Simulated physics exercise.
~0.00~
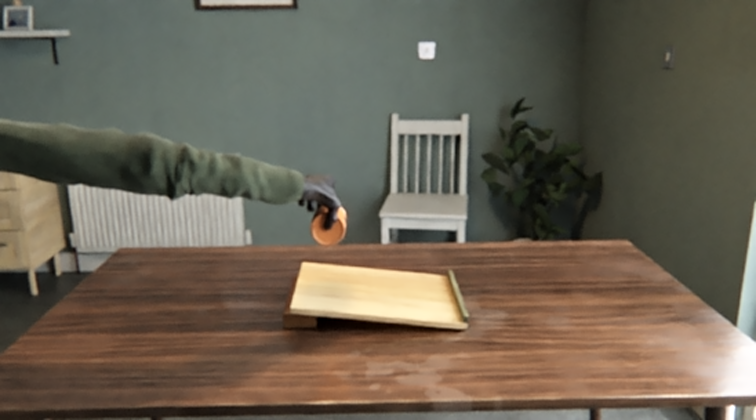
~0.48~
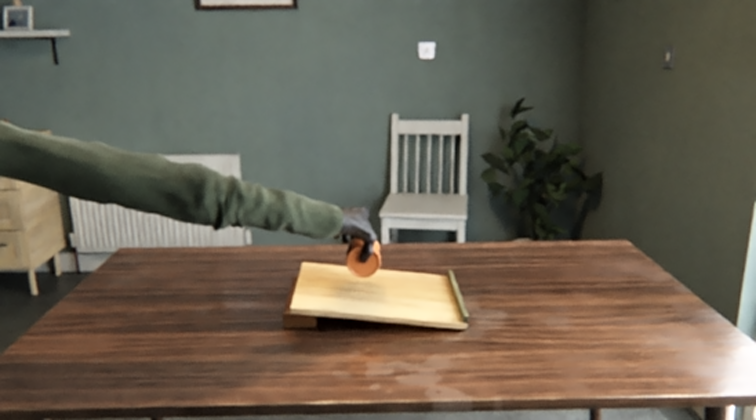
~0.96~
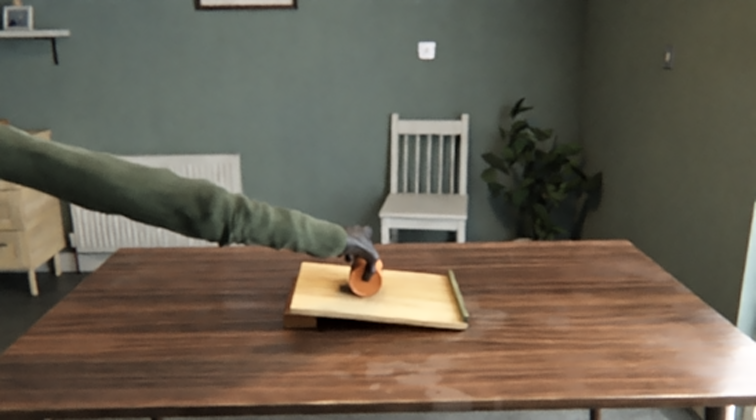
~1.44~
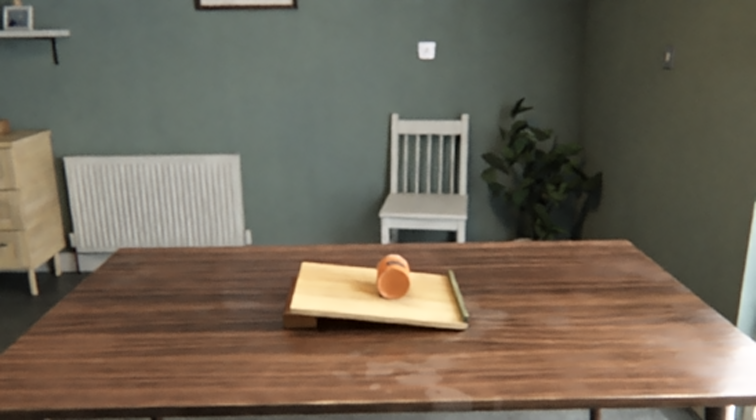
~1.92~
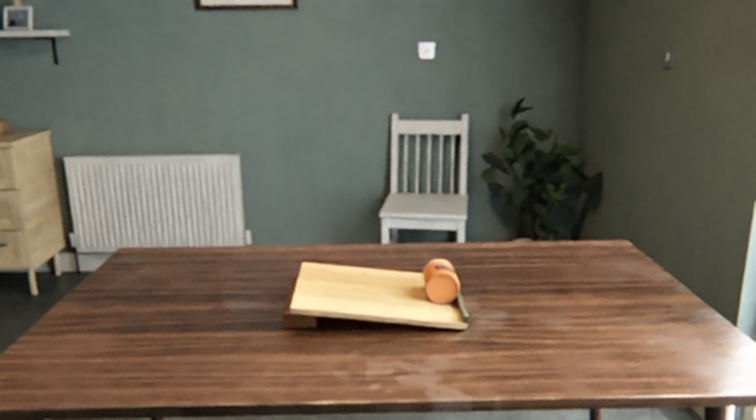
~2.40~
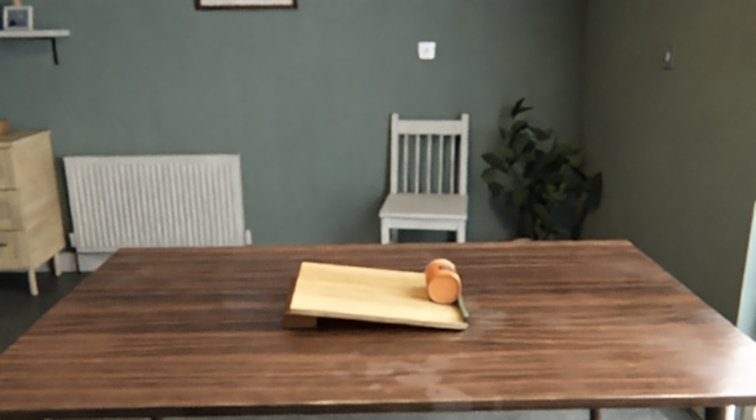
On a dark wooden table in a green-walled room, a gloved hand lowered an orange jar on its side onto a tilted board and let go, and the jar rolled right, down the slope, stopping against the strip at the low end.
